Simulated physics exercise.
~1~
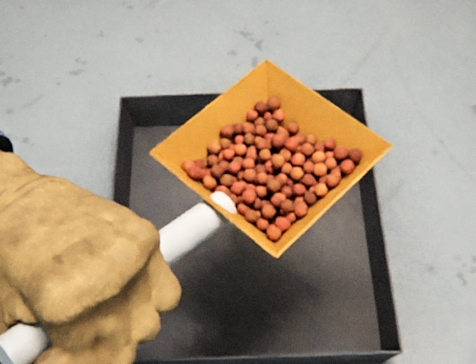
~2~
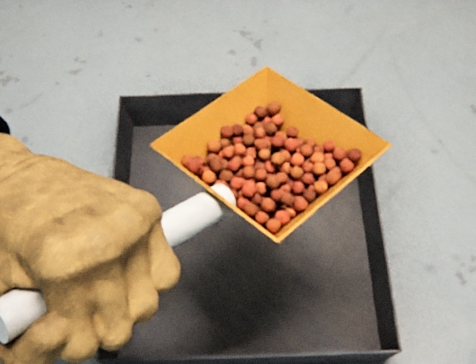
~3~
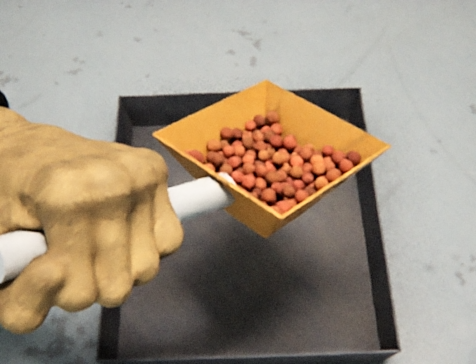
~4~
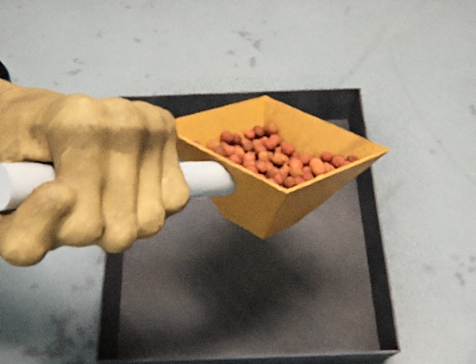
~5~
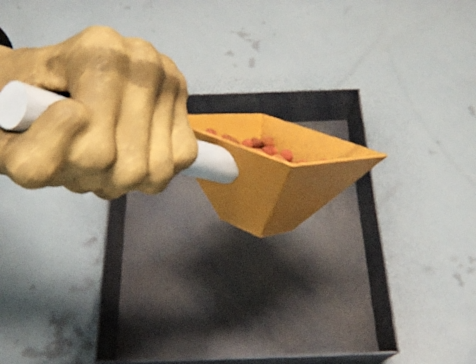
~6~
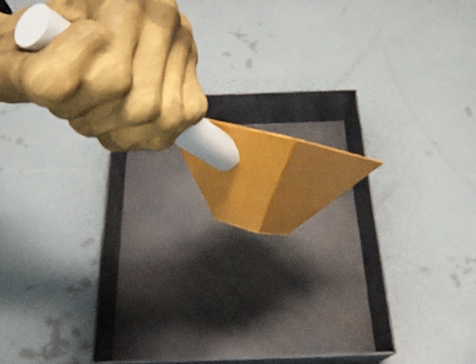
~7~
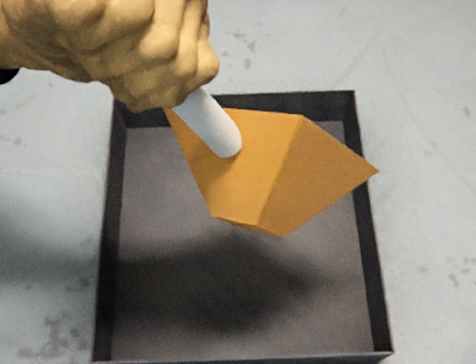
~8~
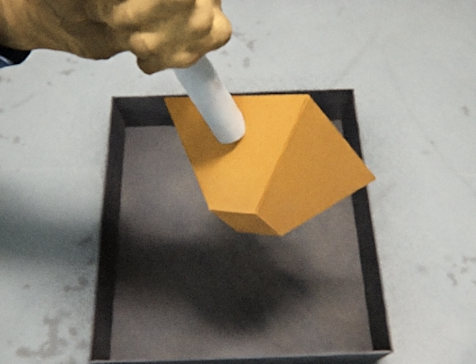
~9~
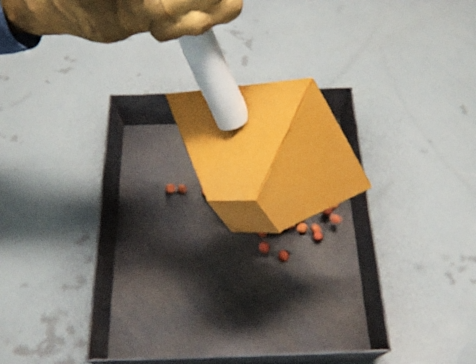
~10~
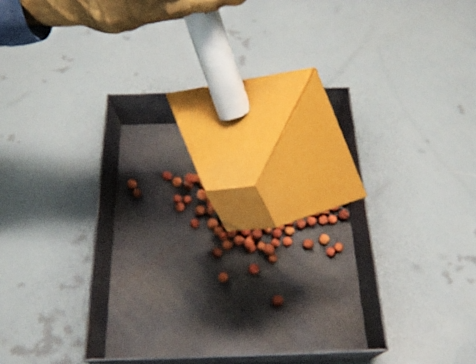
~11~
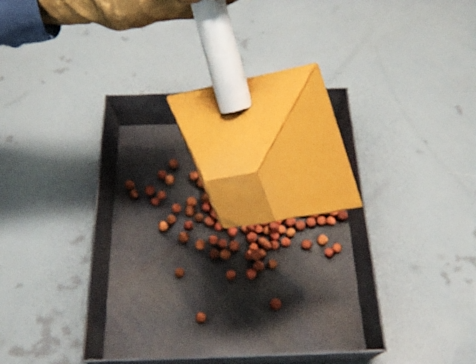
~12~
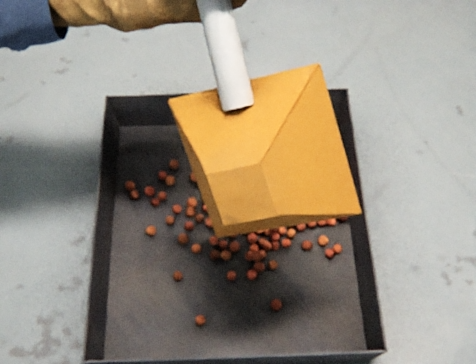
A hand in a tan glove grips the white handle of an orange-yellow scoop filled with reddish-brown pellets, seen from above over a black square tray on a pale, stained grey floor. The hand steadily rolls the scoop over, and its raised side gradually hides the pellets from view. As the scoop turns further, its underside faces up and a few pellets appear beneath it on the tray. More spill out, scattering to the left and toward the front. Finally the scoop is held upside down over the tray, with the pellets lying loosely clustered around its lower edge.
